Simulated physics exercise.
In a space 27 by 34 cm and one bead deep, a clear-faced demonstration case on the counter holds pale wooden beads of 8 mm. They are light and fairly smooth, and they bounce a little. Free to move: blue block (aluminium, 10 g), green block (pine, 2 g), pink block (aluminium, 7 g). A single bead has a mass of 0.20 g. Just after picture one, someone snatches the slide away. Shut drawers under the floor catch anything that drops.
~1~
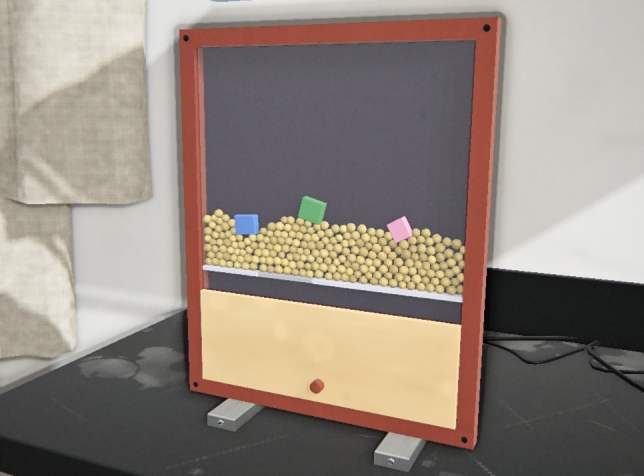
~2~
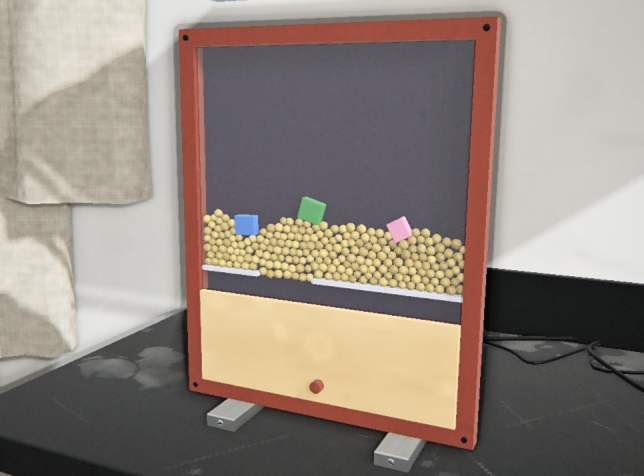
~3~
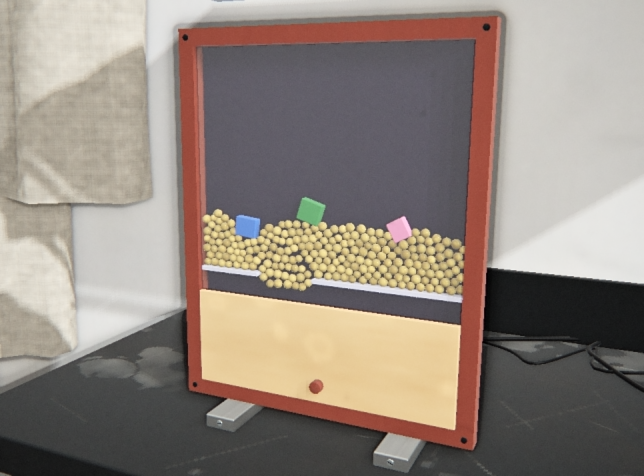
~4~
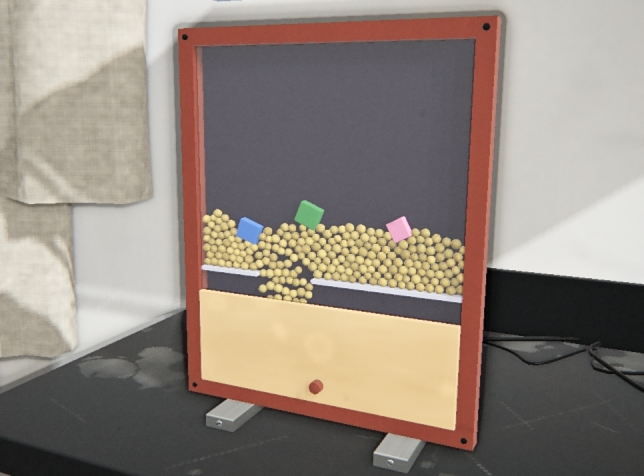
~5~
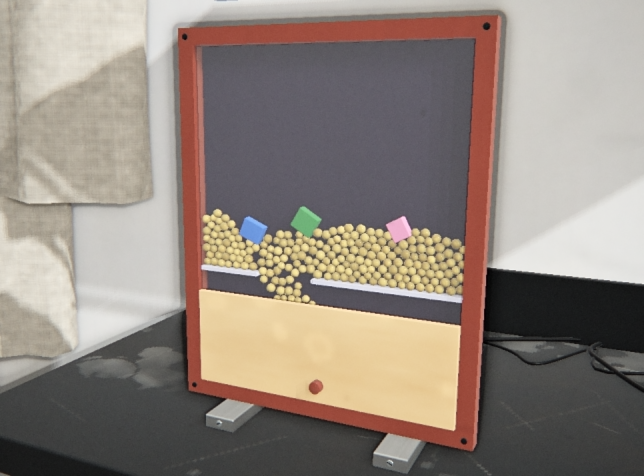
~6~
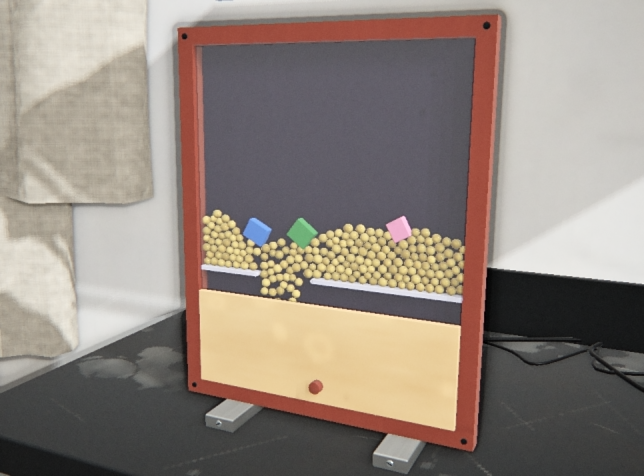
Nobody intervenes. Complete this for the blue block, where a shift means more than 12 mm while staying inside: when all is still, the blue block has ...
When all is still, the blue block has fallen out.
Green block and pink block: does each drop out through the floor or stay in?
Green block gone, pink block still there.
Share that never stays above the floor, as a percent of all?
Close to 60 in a hundred, I reckon.
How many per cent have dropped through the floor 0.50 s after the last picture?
About 45 percent.
Then, 0.15 s after the last picture, 30 % are out; blue block below the floor; green block below the floor; pink block moved 0.0 cm tilted 60°.
Then, 0.50 s after the last picture, 45 % are out; blue block below the floor; green block below the floor; pink block moved 0.9 cm tilted 26°.
Then, 1.20 s after the last picture, 60 % are out; blue block below the floor; green block below the floor; pink block moved 7.5 cm tilted 36°.
All still 1.5 s after it, 60 % are out; blue block below the floor; green block below the floor; pink block moved 7.5 cm tilted 36°.
